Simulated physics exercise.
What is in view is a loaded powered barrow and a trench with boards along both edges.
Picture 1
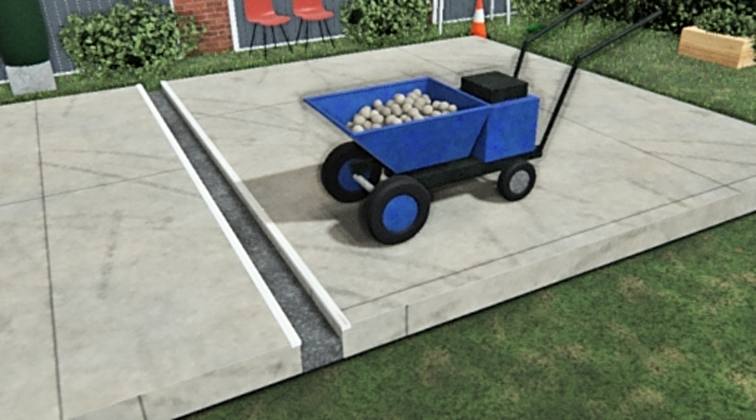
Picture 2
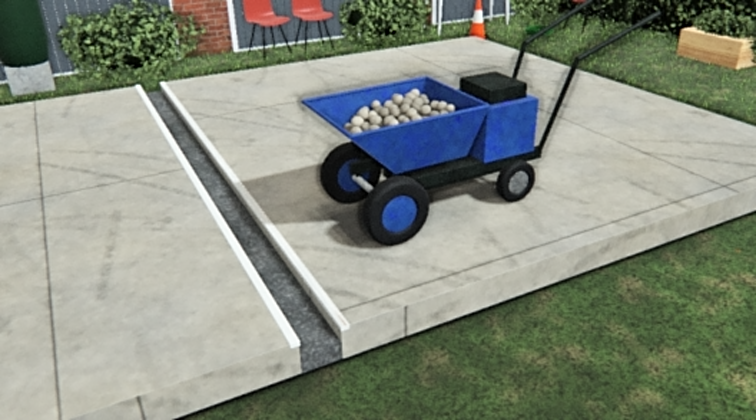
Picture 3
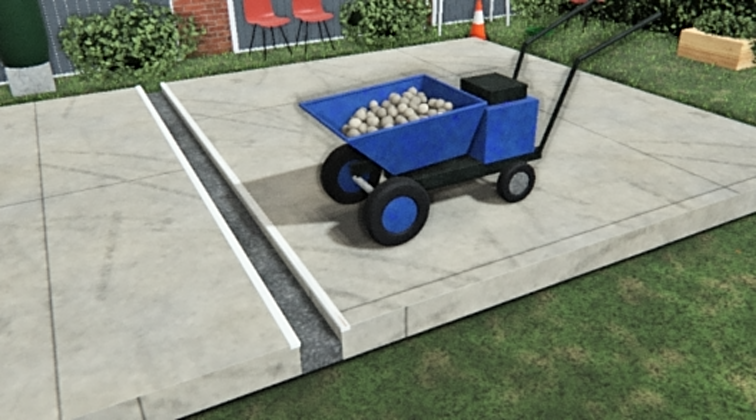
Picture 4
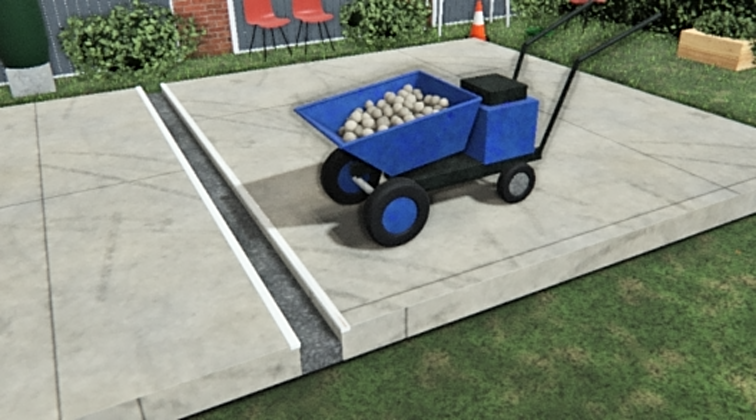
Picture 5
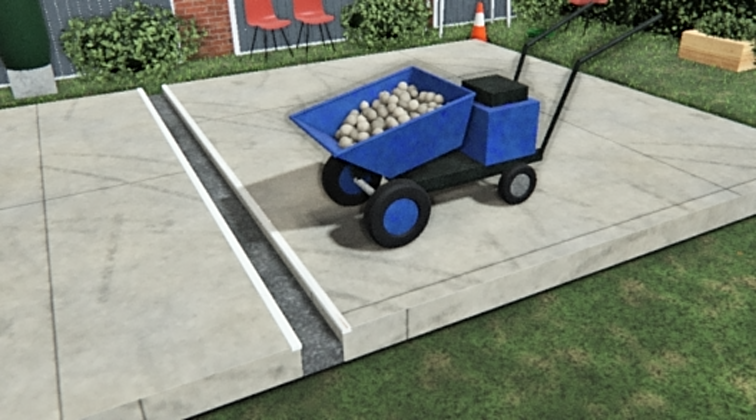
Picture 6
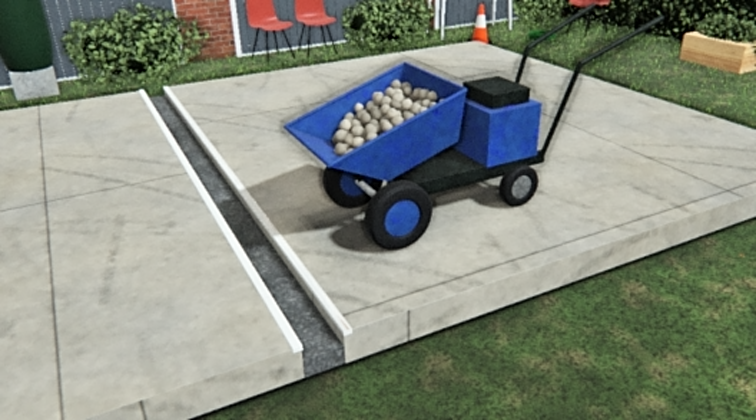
To begin with, a blue powered barrow loaded with rounded pebbles stands on a concrete slab, its skip level, facing a narrow gravel-bottomed trench edged with pale boards. The skip then tilts forward gradually, its front lip lowering toward the left while the rear rises, and the pebbles remain heaped inside.
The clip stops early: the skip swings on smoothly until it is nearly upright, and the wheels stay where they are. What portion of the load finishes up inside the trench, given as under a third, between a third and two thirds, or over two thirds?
Inside the trench: Between a third and two thirds.
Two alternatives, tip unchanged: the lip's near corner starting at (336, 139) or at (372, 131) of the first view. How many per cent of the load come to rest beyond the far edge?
Position 1 near 50 %, position 2 near 10 %.
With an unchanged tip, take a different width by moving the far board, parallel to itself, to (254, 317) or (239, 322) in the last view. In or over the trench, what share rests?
70 % then 80 %, roughly.
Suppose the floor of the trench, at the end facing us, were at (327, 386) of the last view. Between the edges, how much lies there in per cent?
The share would be close to 90 percent.
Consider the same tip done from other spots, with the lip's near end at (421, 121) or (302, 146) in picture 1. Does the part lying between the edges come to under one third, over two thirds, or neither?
Under a third, then below one third.
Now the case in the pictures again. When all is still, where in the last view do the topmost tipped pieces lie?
Near (268, 241).
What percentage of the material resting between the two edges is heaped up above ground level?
Estimate: Around 45 %.
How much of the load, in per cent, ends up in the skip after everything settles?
Around 20 in a hundred.
Just after the last frame, skip tipped steeply; every one in the skip.
A moment on, skip tipped steeply; the larger part in the skip; about a tenth in or heaped over the trench; just a few beyond it; just a few falling.
Further on, skip tipped right over; roughly a quarter in the skip; just a few short of the trench; roughly half in or heaped over the trench; roughly a quarter beyond it.
When it is over, skip tipped right over; roughly a quarter in the skip; about a tenth short of the trench; roughly half in or heaped over the trench; roughly a quarter beyond it.
